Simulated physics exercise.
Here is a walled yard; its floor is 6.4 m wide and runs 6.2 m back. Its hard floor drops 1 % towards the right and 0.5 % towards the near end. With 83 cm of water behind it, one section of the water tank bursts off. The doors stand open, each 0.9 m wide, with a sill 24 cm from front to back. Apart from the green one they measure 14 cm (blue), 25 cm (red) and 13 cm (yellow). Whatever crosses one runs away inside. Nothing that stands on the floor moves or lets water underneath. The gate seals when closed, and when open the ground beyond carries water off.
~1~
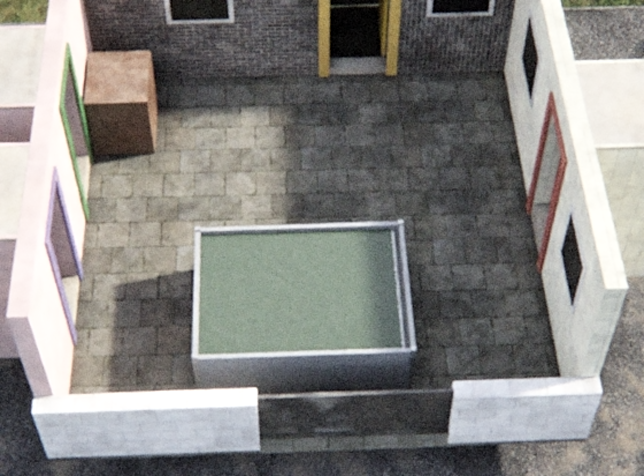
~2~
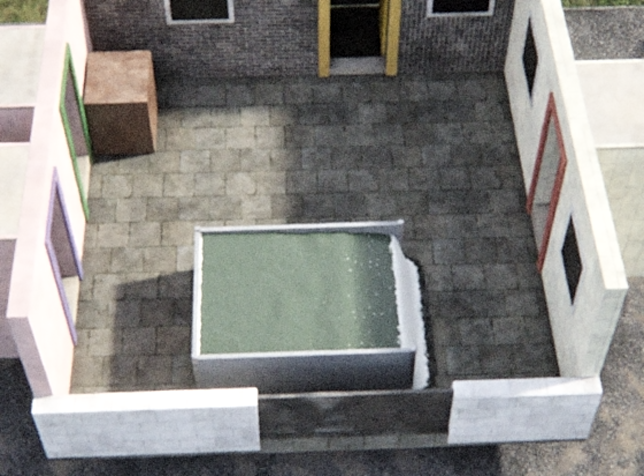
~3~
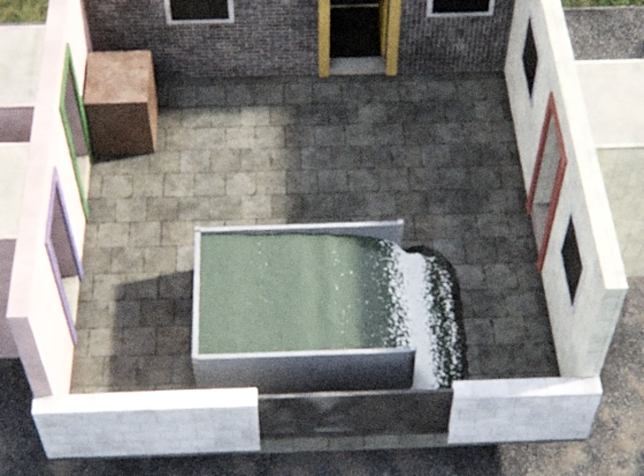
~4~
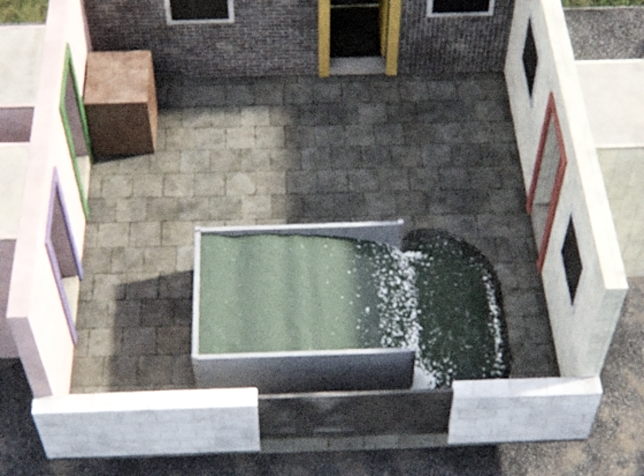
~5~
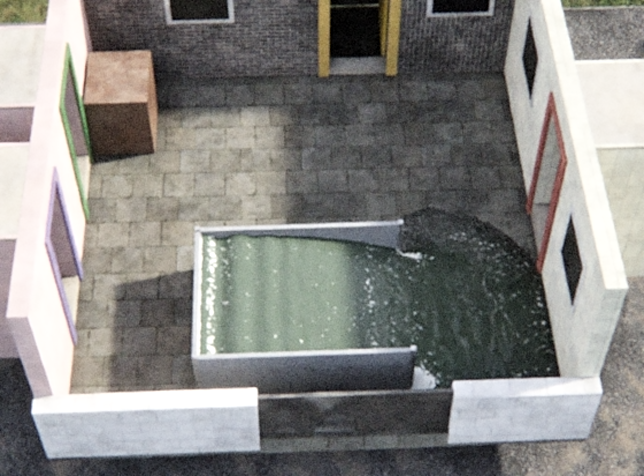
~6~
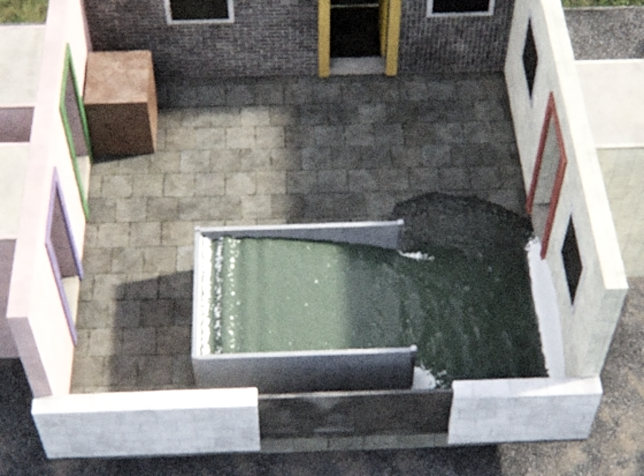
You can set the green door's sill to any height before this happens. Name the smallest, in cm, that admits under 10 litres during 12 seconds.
Close to 11.5 cm is just enough.
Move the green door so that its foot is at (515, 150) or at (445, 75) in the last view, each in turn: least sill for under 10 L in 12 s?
Roughly 17 and 33 cm.
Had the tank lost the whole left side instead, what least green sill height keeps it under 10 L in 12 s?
Some 31 cm.
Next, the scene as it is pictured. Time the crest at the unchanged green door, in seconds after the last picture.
Around 5.5 s.
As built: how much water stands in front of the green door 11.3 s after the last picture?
Roughly 10.5 cm deep.
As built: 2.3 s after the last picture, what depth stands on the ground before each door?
Depths in cm: Blue 0, red 33, green 0, yellow 14.
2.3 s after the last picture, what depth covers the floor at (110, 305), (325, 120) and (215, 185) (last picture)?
About 0, 0 and 0 cm.
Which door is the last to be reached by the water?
The green one.
Then, 0.7 s after the last picture water covers 25 % of the floor, deepest (66 cm) near (561, 413); it has not reached the green door.
Then, 2.3 s after the last picture water covers 45 % of the floor, deepest (42 cm) near (561, 413); it has not reached the green door.
Then, 11.3 s after the last picture water covers 100 % of the floor, deepest (22 cm) near (322, 420); 10 cm at the green door, 0 litres in over its 23 cm sill.
At the green door as built, the water peaked near 16 cm, 5.5 s after the last picture.
With a sill of 9.5 cm, 20 litres would have come in within the 12 s; with 13.5 cm, 5 litres. So under 10 litres takes about 11.5 cm.
